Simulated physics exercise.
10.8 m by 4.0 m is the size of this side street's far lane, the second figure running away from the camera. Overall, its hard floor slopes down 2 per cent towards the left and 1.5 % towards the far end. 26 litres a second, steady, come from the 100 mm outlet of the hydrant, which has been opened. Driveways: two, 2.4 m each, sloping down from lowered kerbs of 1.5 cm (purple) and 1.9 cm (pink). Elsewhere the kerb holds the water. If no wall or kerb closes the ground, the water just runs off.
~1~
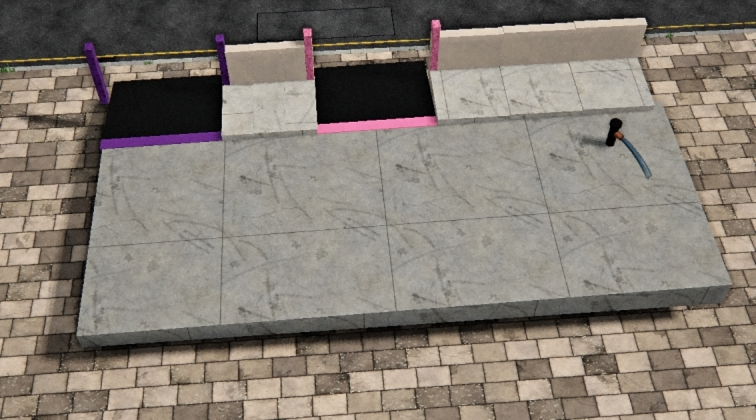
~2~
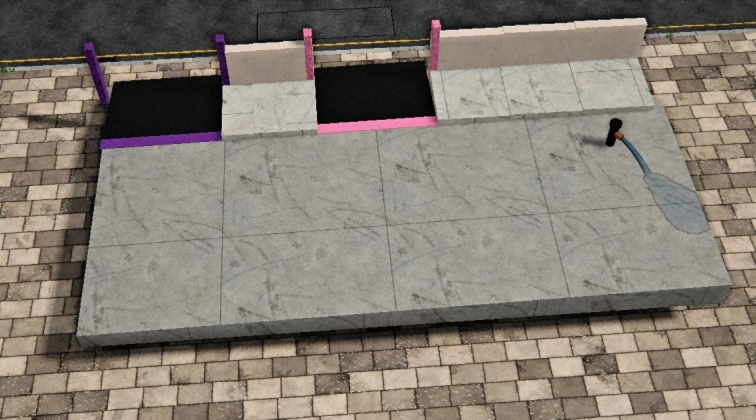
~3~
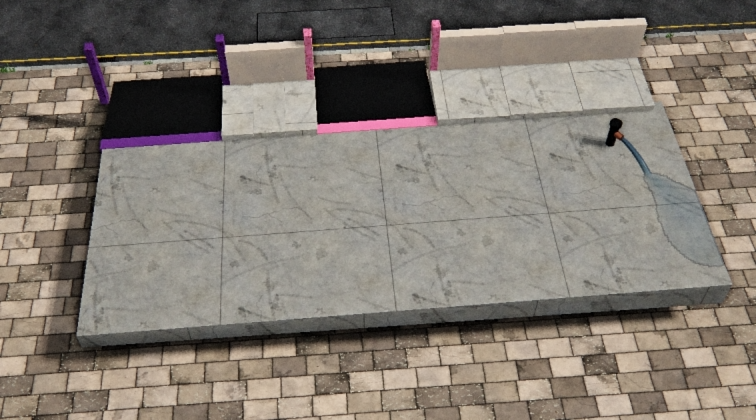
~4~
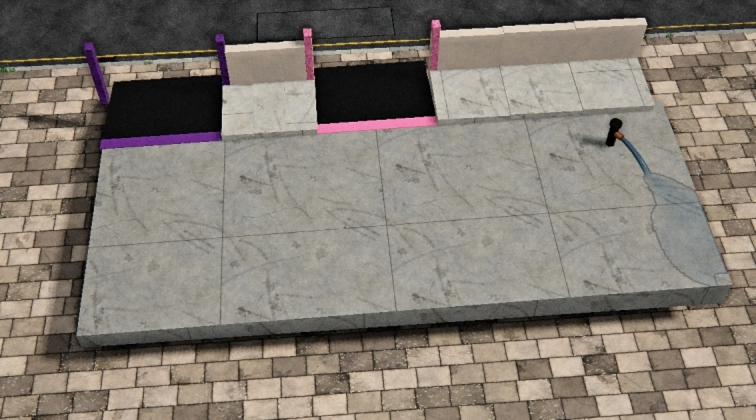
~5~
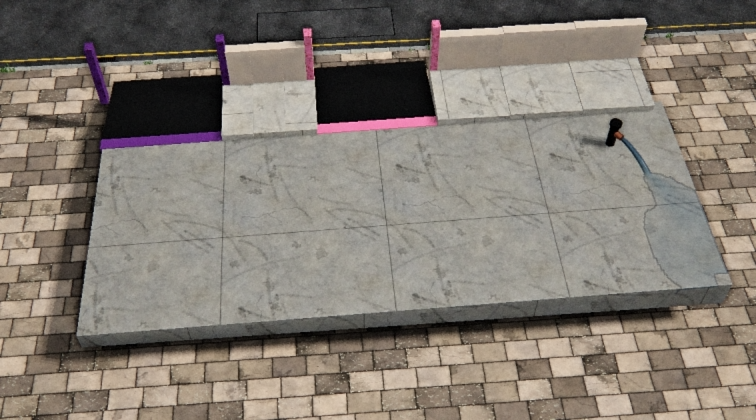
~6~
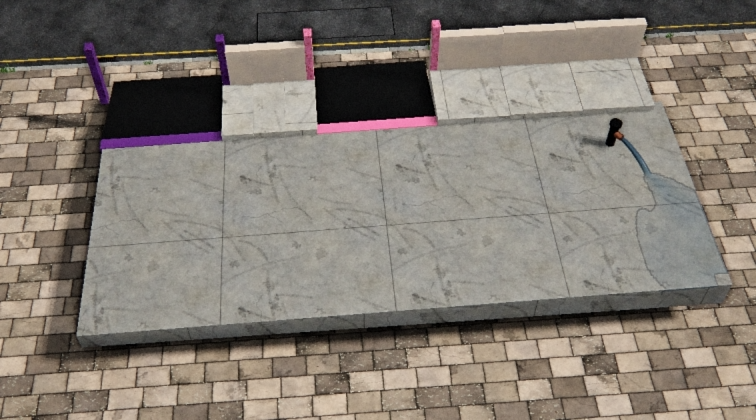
A pale grey stone-tiled slab, seen from above at an angle by a still camera, lies on tan and brown block paving beside a dark road with a yellow line. Along its far edge are low pale kerbs and two black gaps, purple-edged at left and pink-edged further right, with a small dark hydrant at right. Bluish water jets from it towards the near right, spreading quickly, then slowly widening across the corner.
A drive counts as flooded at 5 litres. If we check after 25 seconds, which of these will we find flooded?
In order: Purple drive: Less than that, pink drive: Less than that.
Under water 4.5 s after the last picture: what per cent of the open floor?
I'd say some 5 in a hundred.
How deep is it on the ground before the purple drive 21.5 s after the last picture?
I'd say close to 0.0 cm.
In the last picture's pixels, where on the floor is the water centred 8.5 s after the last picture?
The water's centre sits near (635, 226).
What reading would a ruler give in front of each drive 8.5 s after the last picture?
In centimetres, purple: 0.0; pink: 0.0.
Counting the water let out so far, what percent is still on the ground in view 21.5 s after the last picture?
Share: About 12 %.
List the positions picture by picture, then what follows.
In the first picture, the jet has just started at (628, 145); the ground is still dry.
The second picture shows the jet leaves at (628, 145); the sheet reaches (706, 230), 2.5 m away, and wets 0.9 m2.
The third picture shows the jet leaves at (628, 145); the sheet reaches (723, 265), 3.2 m away, and wets 1.5 m2.
The fourth picture shows from the spout at (628, 145) the water has spread over 1.9 m2; its tip is at (716, 283), and it is 1.3 cm deep on average.
The fifth picture shows from the spout at (628, 145) the water has spread over 2.1 m2; its tip is at (717, 286), and it is 1.2 cm deep on average.
The sixth picture shows the jet leaves at (628, 145); the sheet reaches (717, 286), 3.5 m away, and wets 2.3 m2.
Then, 1.5 s after the last picture water covers 5 % of the floor and is deepest (4 cm) near (665, 189); purple drive not reached, pink drive not reached.
Then, 4.5 s after the last picture water covers 5 % of the floor and is deepest (4 cm) near (665, 189); purple drive not reached, pink drive not reached.
Then, 8.5 s after the last picture water covers 5 % of the floor and is deepest (4 cm) near (665, 189); purple drive not reached, pink drive not reached.
Then, 12.5 s after the last picture water covers 5 % of the floor and is deepest (4 cm) near (665, 189); purple drive not reached, pink drive not reached.
Then, 21.5 s after the last picture water covers 5 % of the floor and is deepest (4 cm) near (665, 189); purple drive not reached, pink drive not reached.
